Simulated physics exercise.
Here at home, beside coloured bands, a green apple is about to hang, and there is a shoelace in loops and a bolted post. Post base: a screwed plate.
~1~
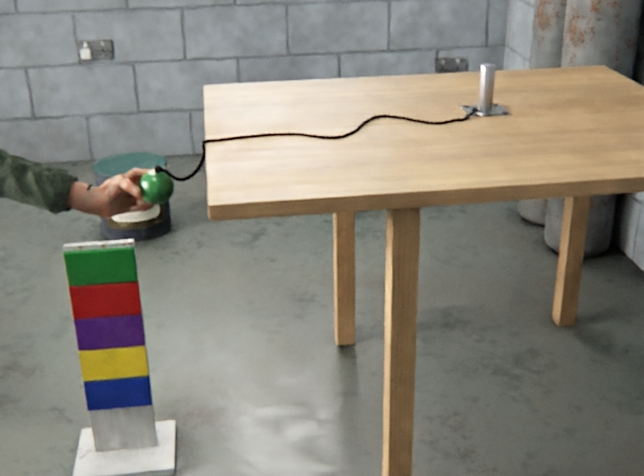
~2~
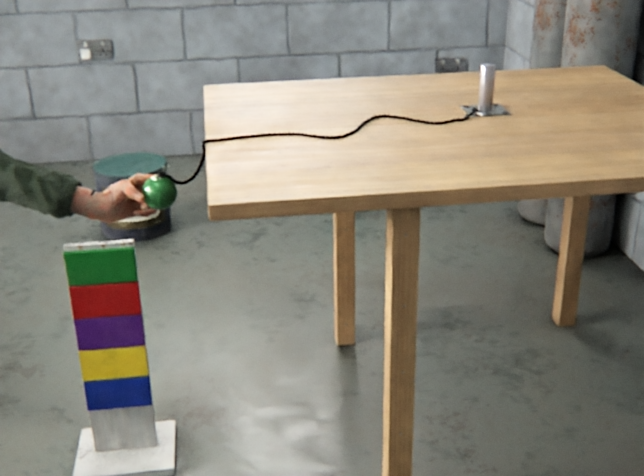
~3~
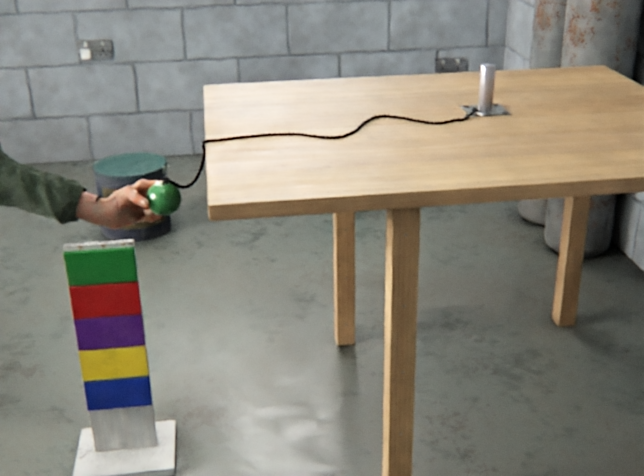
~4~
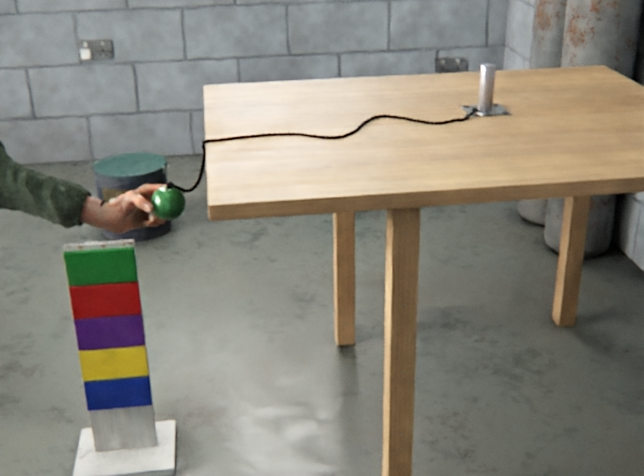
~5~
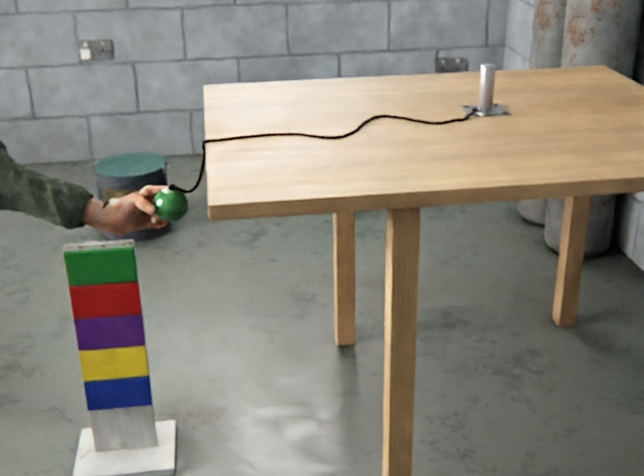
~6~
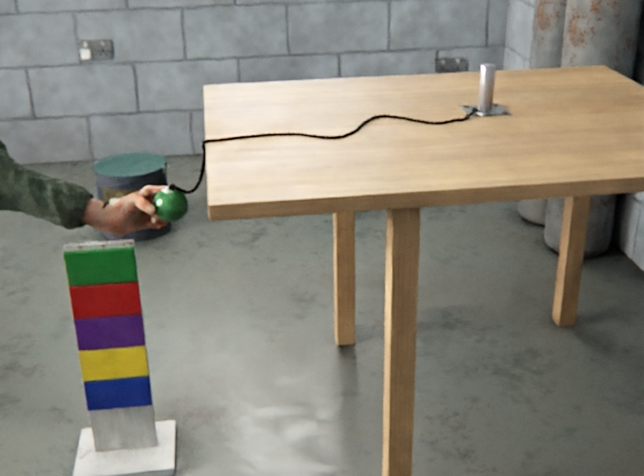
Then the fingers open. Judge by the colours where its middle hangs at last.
Level with red.
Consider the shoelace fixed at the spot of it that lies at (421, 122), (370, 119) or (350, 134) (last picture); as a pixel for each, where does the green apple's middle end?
First try (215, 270), second try (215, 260), third try (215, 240).
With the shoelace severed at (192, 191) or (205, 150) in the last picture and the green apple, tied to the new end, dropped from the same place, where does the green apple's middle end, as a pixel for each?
Taking the tries in order, the answers are (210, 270) and (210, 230).
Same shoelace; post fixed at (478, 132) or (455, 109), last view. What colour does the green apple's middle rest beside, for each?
The first case gives purple, the second gives purple.
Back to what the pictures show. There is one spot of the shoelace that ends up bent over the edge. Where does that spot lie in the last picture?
Roughly (268, 135).
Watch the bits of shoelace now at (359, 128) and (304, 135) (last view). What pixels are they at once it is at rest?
First point (311, 130), second point (239, 138).
Soon after, apple near (206, 271); level with green.
Then, apple near (224, 288); level with red.
At rest, apple near (212, 292); level with red. The shoelace holds its middle at red.
